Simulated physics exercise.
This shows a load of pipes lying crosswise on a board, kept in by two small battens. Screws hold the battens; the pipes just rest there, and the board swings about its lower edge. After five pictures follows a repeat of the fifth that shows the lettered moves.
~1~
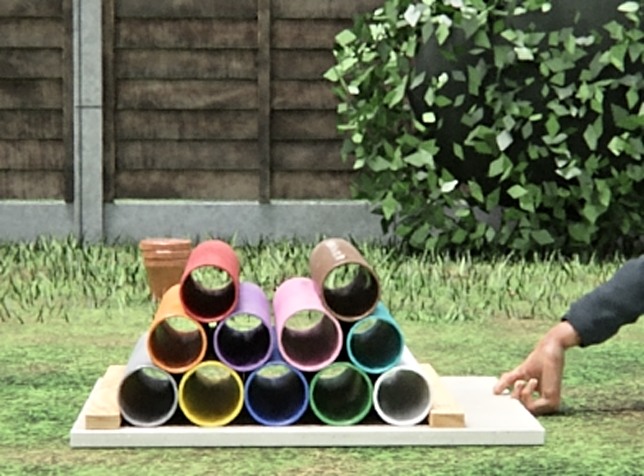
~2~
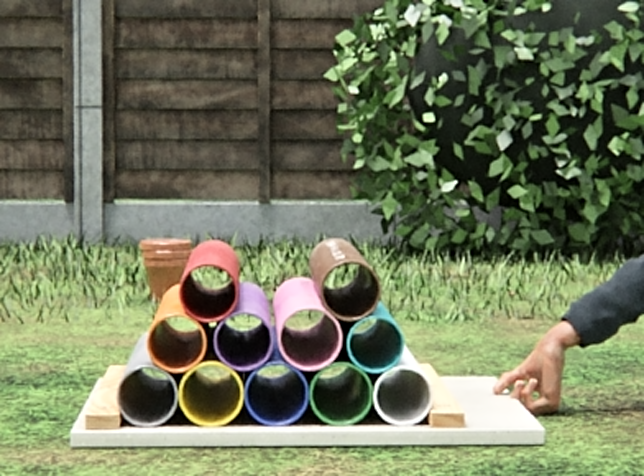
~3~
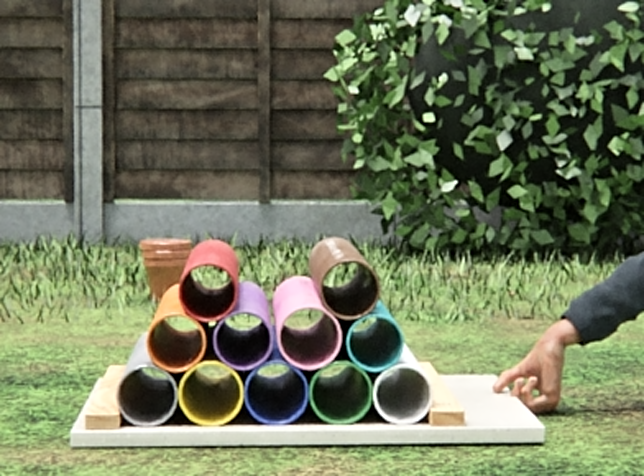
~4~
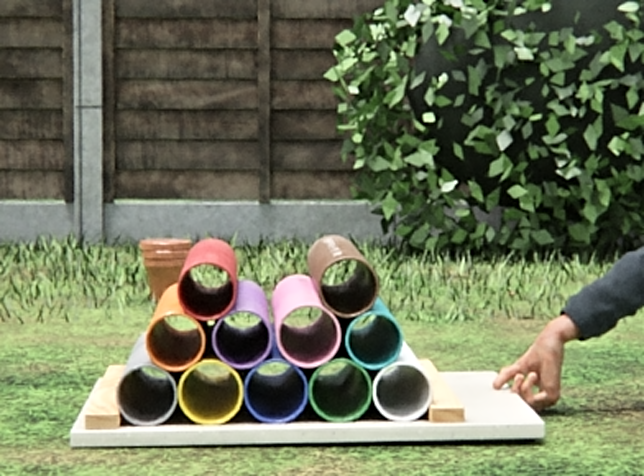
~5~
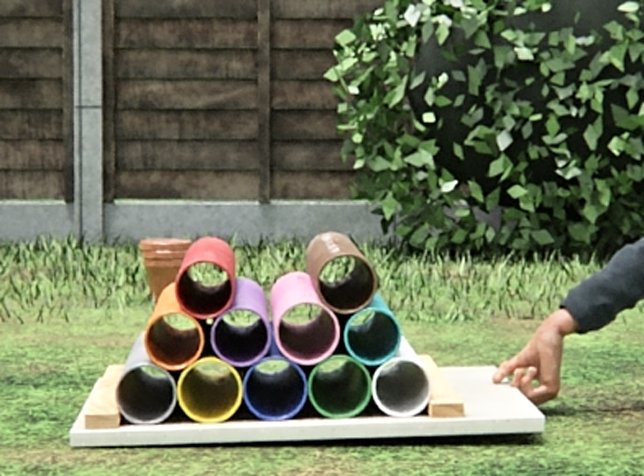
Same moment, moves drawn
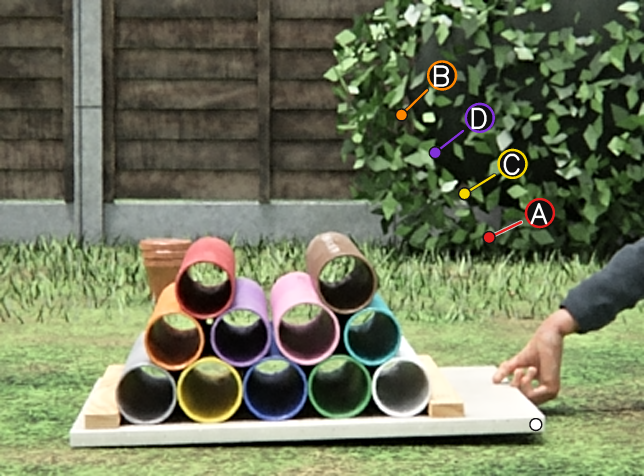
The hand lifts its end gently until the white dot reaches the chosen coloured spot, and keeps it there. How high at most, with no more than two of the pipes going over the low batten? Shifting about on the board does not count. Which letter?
At most to A.
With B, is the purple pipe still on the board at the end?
The purple pipe: No.
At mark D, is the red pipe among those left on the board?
No.
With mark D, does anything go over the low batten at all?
At D: Yes.
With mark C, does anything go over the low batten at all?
Yes.
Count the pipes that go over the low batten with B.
It comes to eleven.
On the marked copy, A at (489, 237); B at (401, 115); C at (464, 194); D at (435, 153); the white dot at (536, 424).
With A. Early on, board at 16°.
Further on, board at 26°.
At the end, board at 26°, none over the low batten.
As for the rest, B eleven over the low batten; C five over the low batten; D eleven over the low batten.
